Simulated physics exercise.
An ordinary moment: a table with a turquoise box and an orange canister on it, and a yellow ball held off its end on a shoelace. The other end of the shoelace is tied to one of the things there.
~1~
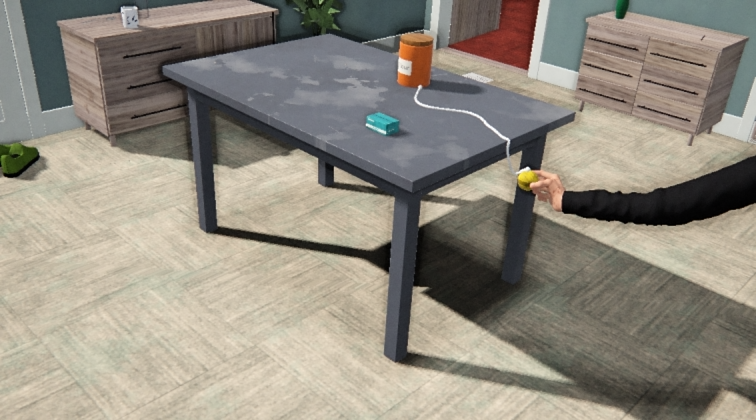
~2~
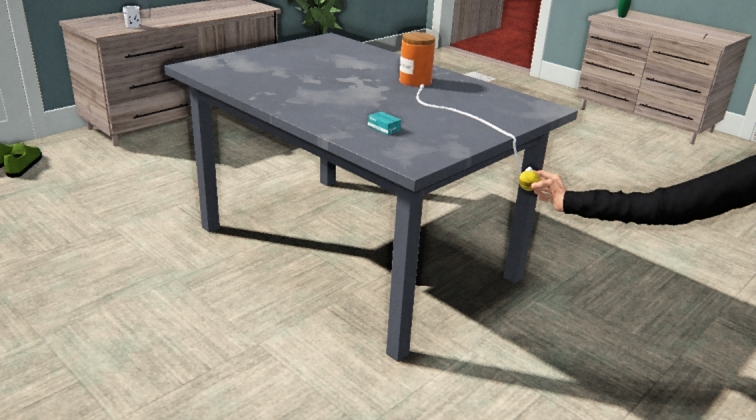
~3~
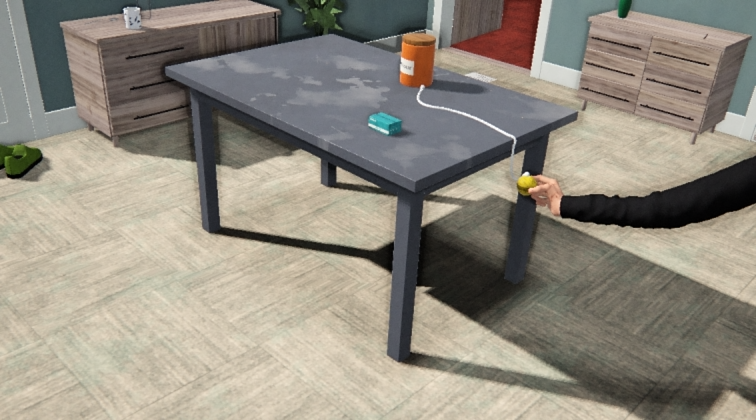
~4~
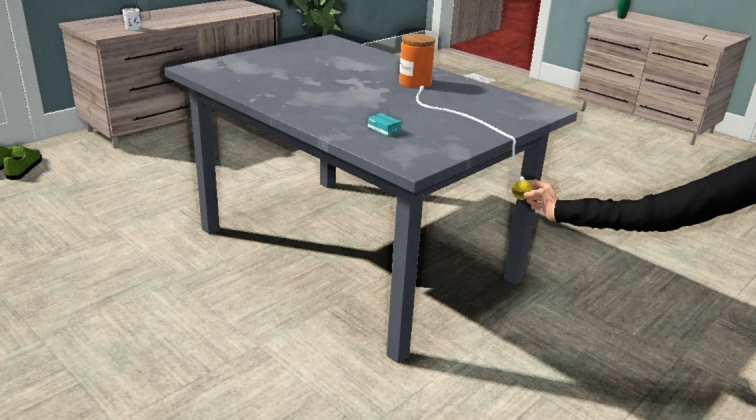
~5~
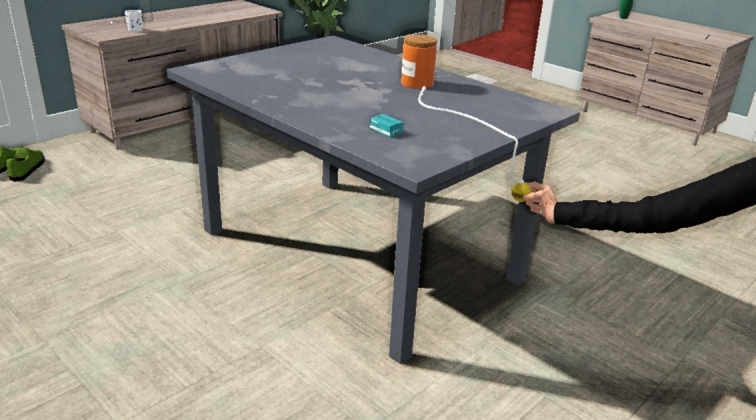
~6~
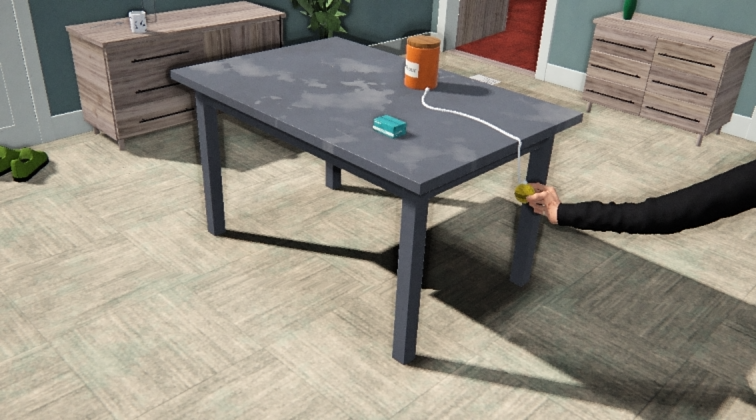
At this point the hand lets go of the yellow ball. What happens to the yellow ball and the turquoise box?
The yellow ball stays suspended; the turquoise box stays put.
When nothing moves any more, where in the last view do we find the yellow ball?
About (493, 217).
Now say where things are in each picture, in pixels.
In the first picture, yellow ball (528, 180); orange canister (417, 37); turquoise box (383, 118).
In the second picture, yellow ball (529, 181).
In the third picture, yellow ball (527, 186).
In the fourth picture, yellow ball (522, 190); shoelace through (423, 105) (475, 119).
In the fifth picture, yellow ball (521, 192); shoelace through (425, 106) (477, 120).
In the sixth picture, yellow ball (525, 193); orange canister (424, 40); turquoise box (390, 121); shoelace tied to the canister, with little slack.
Then, 0.84 s past the final frame, ball in the air near (510, 223); canister shifted a little; box still.
When it is over, ball in the air near (494, 217); canister shifted a little; box still. The yellow ball swings from the edge and the turquoise box stays on top.
